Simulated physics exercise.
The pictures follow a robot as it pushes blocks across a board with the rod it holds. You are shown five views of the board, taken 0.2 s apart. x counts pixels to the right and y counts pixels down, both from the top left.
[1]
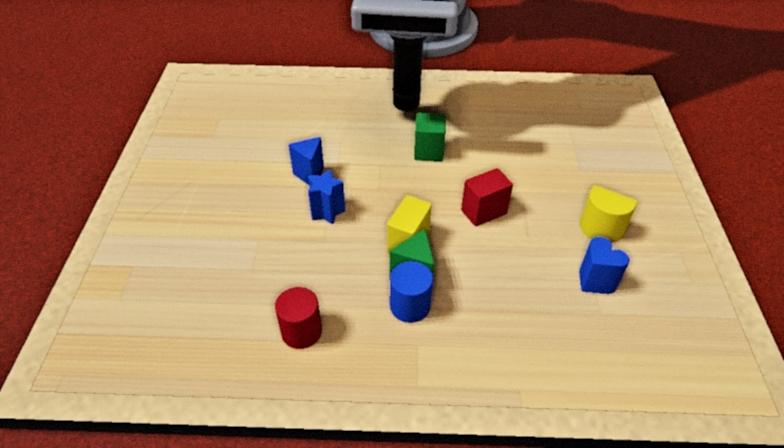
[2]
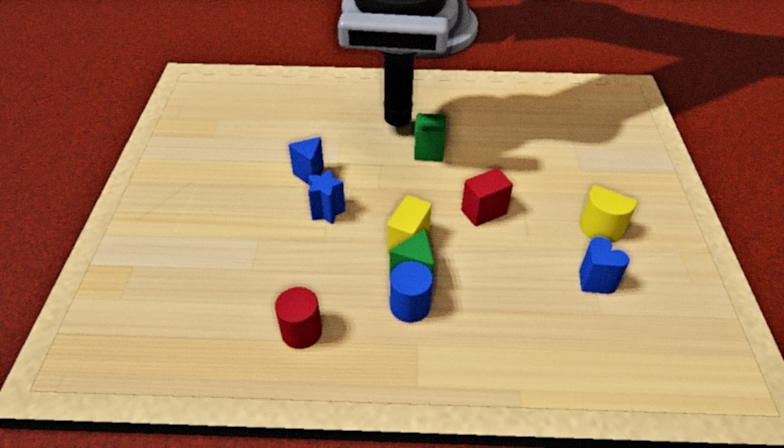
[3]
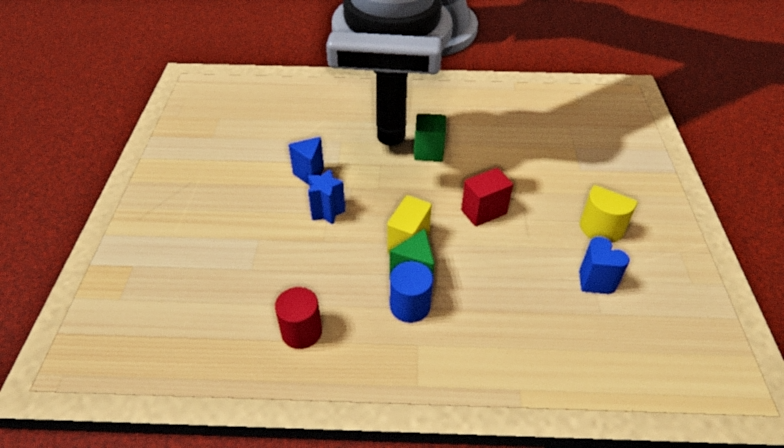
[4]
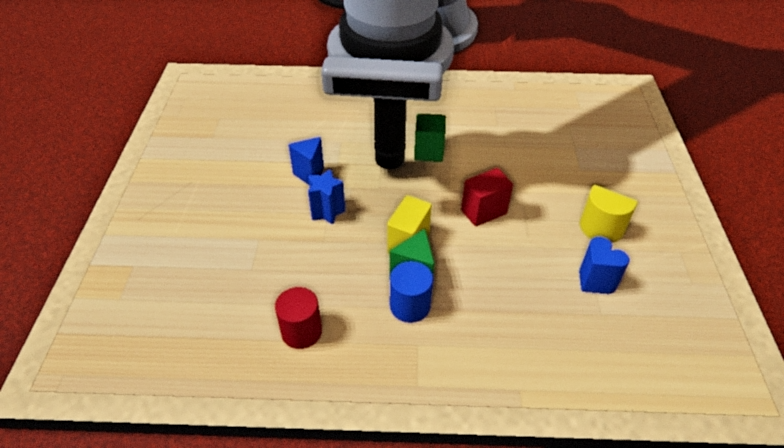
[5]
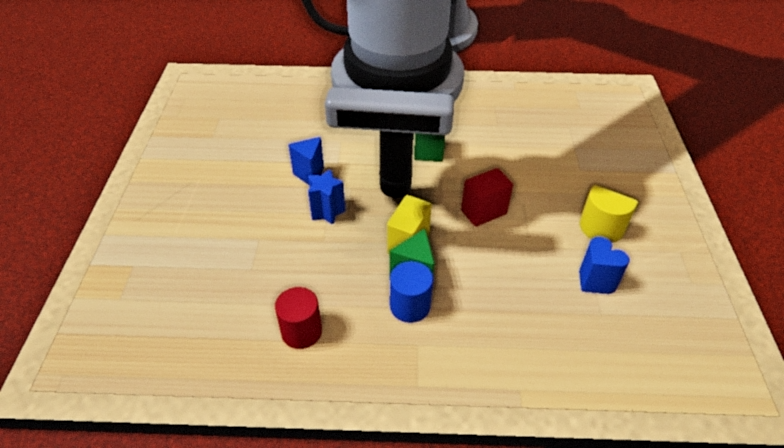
The clip shows a robotic arm with a dark rod moving over a wooden board of coloured blocks, passing left of the green block and advancing close to the yellow block near the centre, while the blocks stay still.
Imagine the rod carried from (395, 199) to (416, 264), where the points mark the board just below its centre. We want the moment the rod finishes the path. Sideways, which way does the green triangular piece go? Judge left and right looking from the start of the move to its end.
To the path's left.
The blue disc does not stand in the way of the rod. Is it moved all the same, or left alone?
The answer is that it is displaced.
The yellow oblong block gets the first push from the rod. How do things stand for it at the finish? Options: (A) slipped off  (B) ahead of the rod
It's B.
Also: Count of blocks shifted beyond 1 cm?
In total, three or more blocks get moved by over 1 cm.
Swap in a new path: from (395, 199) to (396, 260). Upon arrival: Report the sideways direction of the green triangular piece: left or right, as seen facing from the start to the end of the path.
The answer is left: Facing from the path's start to its end, that's where the green triangular piece shifts.
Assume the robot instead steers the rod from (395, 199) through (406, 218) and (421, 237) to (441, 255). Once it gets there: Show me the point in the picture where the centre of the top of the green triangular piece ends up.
Put as a pixel place, it's (438, 275).
What follows on the original path. Halfway along, rod (407, 220); yellow oblong block (408, 230), turned 25° clockwise; green triangular piece (421, 252).
At the end, rod (417, 254); blue star in place; yellow oblong block (417, 263), turned 45° clockwise; blue disc (411, 298); green triangular piece (445, 282), turned 20° clockwise.
